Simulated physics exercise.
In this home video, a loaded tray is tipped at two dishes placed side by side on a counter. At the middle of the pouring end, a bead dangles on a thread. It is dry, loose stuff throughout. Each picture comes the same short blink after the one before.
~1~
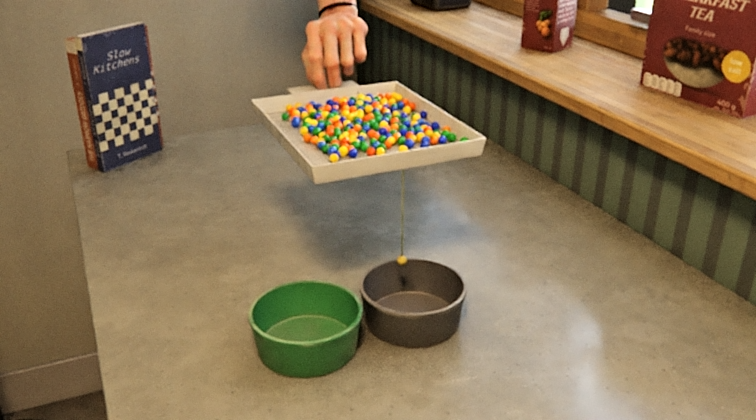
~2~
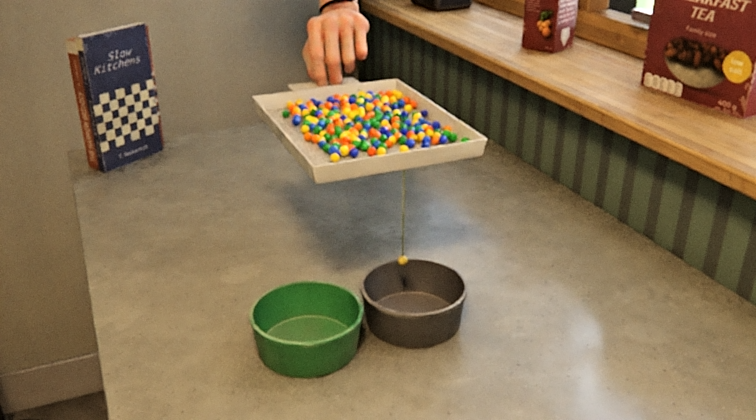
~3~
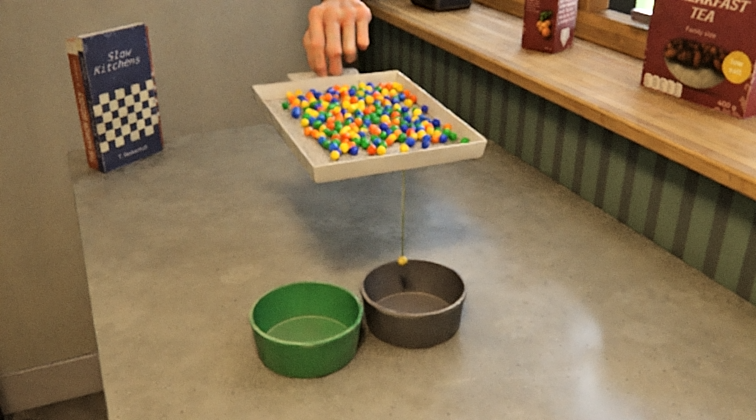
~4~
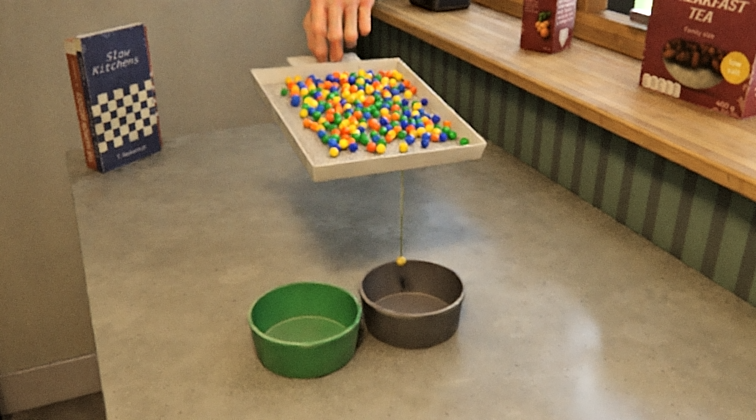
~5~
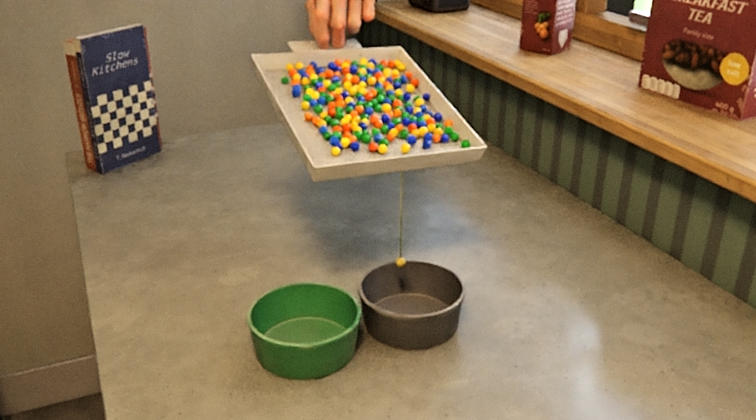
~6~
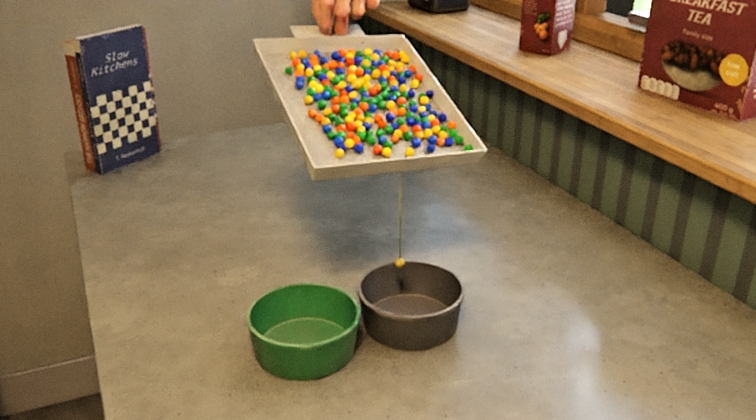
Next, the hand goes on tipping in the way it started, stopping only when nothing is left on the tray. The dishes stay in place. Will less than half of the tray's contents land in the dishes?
Yes, less than half gets in.
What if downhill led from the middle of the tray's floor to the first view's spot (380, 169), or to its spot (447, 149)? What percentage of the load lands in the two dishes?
That comes to 80 per cent the first time and 0 per cent the second.
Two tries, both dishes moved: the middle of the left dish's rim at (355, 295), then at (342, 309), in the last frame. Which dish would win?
The dish at right, then the dish at right.
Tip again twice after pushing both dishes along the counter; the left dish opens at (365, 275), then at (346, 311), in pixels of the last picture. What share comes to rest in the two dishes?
About 20 and 70 per cent respectively.
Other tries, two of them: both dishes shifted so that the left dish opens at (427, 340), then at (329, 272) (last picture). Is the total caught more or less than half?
The first time it's lower than half, the second time lower than half.
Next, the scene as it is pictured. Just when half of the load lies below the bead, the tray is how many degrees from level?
105°, roughly.
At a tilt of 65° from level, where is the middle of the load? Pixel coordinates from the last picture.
Near (425, 146).
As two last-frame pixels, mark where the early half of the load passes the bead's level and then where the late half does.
Roughly at (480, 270) first, and then at (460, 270).
Soon after the last picture, tray tipped steeply; nearly all on the tray; a stray few in the right dish; a stray few outside both; a small part in the air.
A little later, tray tipped past a quarter turn; about a quarter on the tray; a small part in the right dish; about a quarter outside both; about a third in the air.
Later still, tray tipped past a quarter turn; about a quarter in the right dish; most outside both.
By the end, tray tipped past a quarter turn; none in the left dish; about a quarter in the right dish; most outside both.
